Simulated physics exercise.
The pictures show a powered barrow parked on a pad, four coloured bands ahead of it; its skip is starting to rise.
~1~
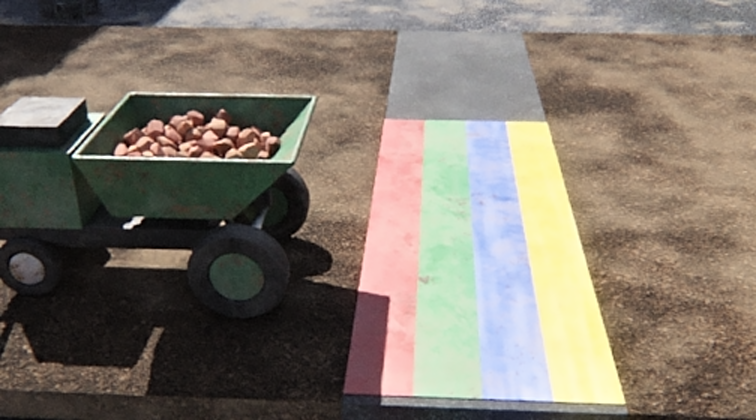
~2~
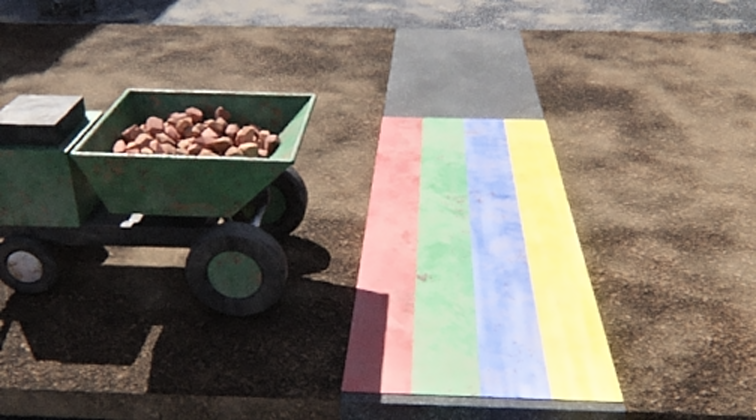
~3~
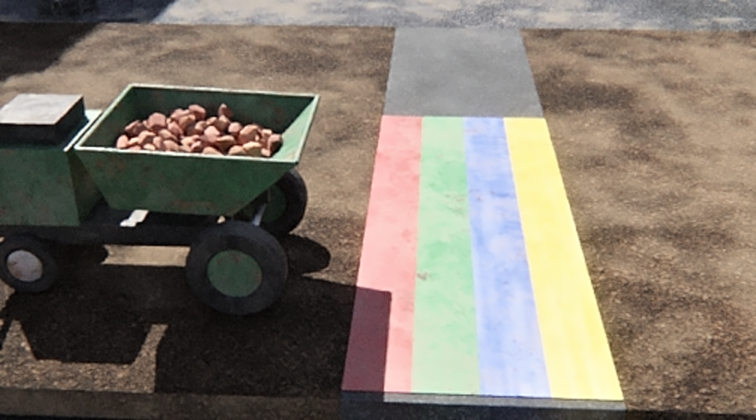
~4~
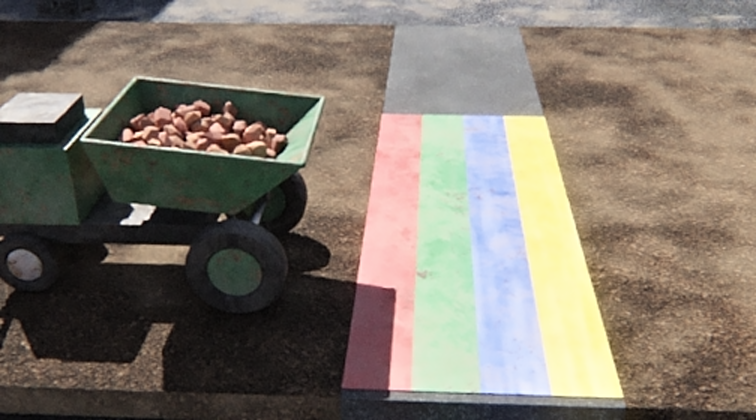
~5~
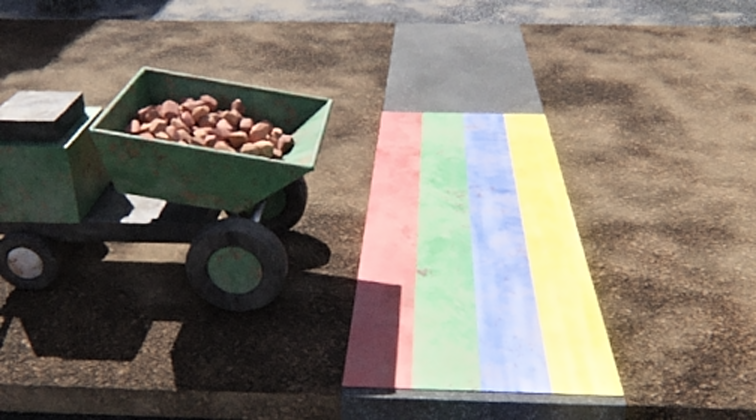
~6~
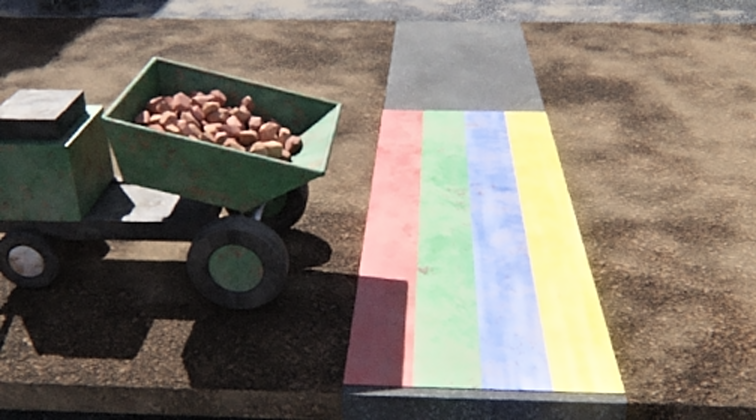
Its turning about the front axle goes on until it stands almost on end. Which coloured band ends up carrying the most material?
The green band.
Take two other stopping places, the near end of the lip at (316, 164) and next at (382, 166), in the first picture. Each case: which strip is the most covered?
First place: The green strip; second place: The strip in blue.
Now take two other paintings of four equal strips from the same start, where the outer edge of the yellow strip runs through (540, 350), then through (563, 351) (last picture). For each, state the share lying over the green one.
Roughly 30 per cent first, then 30 per cent.
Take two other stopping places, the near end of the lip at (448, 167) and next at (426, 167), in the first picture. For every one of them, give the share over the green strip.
0 %, then 0 %.
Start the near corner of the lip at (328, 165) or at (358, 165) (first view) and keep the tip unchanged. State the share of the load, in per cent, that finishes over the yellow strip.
First spot: 10 %, second spot: 10 %.
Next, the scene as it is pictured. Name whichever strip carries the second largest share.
The answer is the red strip.
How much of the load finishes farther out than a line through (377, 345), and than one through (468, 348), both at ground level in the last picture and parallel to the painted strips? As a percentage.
Estimate, first then second: 70 %, 20 %.
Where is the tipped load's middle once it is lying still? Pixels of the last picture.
The centre ends up roughly at (433, 267).
Soon, skip tipped steeply; all in the skip.
A while on, skip tipped right over; most in the skip; a small part over the red strip; a small part over the green strip.
Towards the end, skip tipped right over; about a quarter in the skip; about a quarter over the red strip; about a third over the green strip; a small part over the blue strip; a stray few over the yellow strip.
Finally, skip tipped right over; about a quarter in the skip; about a quarter over the red strip; about a third over the green strip; a small part over the blue strip; a stray few over the yellow strip; a stray few off the paint.
